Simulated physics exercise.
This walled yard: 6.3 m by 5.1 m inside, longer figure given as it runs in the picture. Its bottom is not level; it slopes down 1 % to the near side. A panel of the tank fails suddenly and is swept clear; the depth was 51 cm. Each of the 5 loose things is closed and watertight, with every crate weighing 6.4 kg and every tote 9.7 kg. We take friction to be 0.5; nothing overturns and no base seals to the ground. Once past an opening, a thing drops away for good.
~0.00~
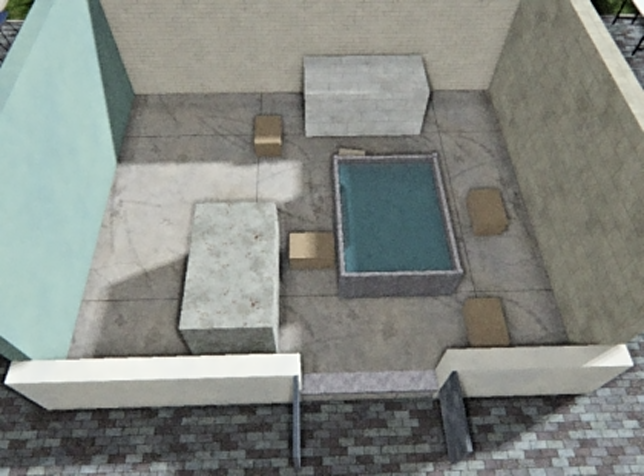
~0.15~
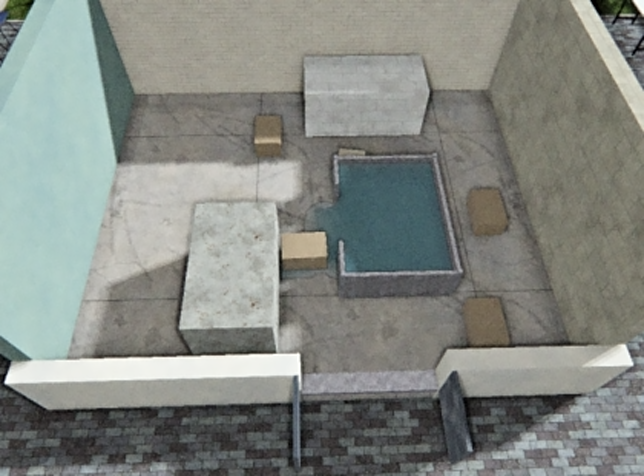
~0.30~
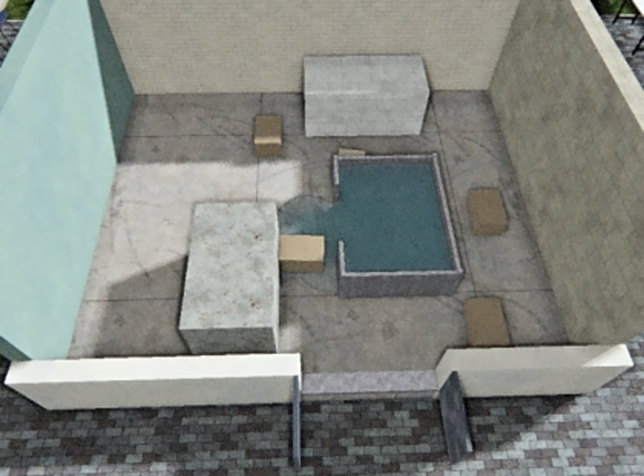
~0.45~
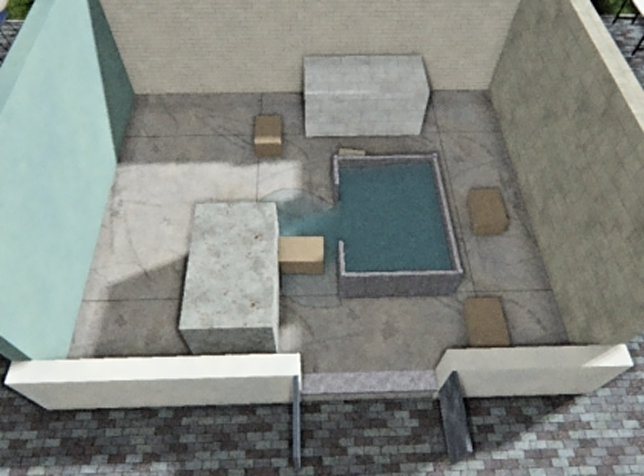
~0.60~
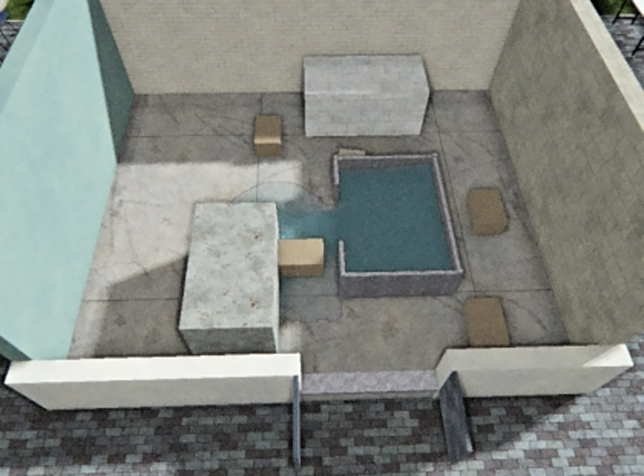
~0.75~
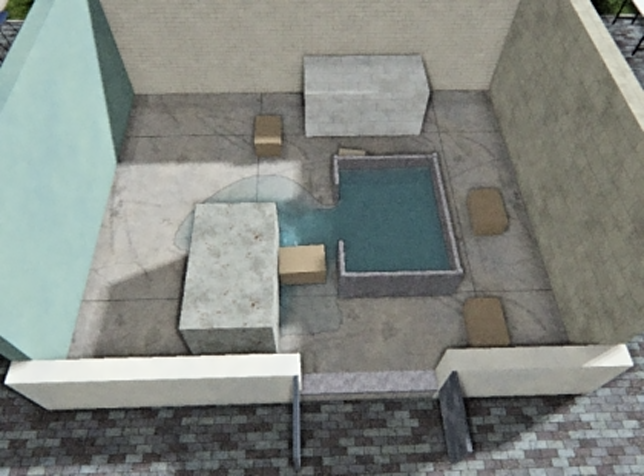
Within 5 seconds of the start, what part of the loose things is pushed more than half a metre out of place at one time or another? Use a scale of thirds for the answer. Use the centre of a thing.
On that scale: Less than a third.
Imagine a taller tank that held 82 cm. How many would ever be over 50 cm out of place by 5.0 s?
In that case the number is 2.
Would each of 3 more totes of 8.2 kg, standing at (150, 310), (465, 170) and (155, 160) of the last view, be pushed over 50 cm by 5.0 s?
Result, one by one: Not exceeded, not exceeded and exceeded.
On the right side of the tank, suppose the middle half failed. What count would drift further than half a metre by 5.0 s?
You'd get 2 in that case.
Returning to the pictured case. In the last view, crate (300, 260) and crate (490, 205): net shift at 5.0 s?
In sequence, it comes out as washed out for the first and 0 cm for the second.
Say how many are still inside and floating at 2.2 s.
By my count, 0.
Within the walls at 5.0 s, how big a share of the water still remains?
Still held: Near 86 %.
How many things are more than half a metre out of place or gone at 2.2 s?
By that point, 1.
After 1.1 s 1 of 5 are over 50 cm from their spots; 0 afloat.
After 2.2 s 1 of 5 are over 50 cm from their spots; 0 afloat.
After 3.5 s 1 of 5 are over 50 cm from their spots; 0 afloat.
After 5.0 s 1 of 5 are over 50 cm from their spots, and 1 have been at some point; 1 afloat.
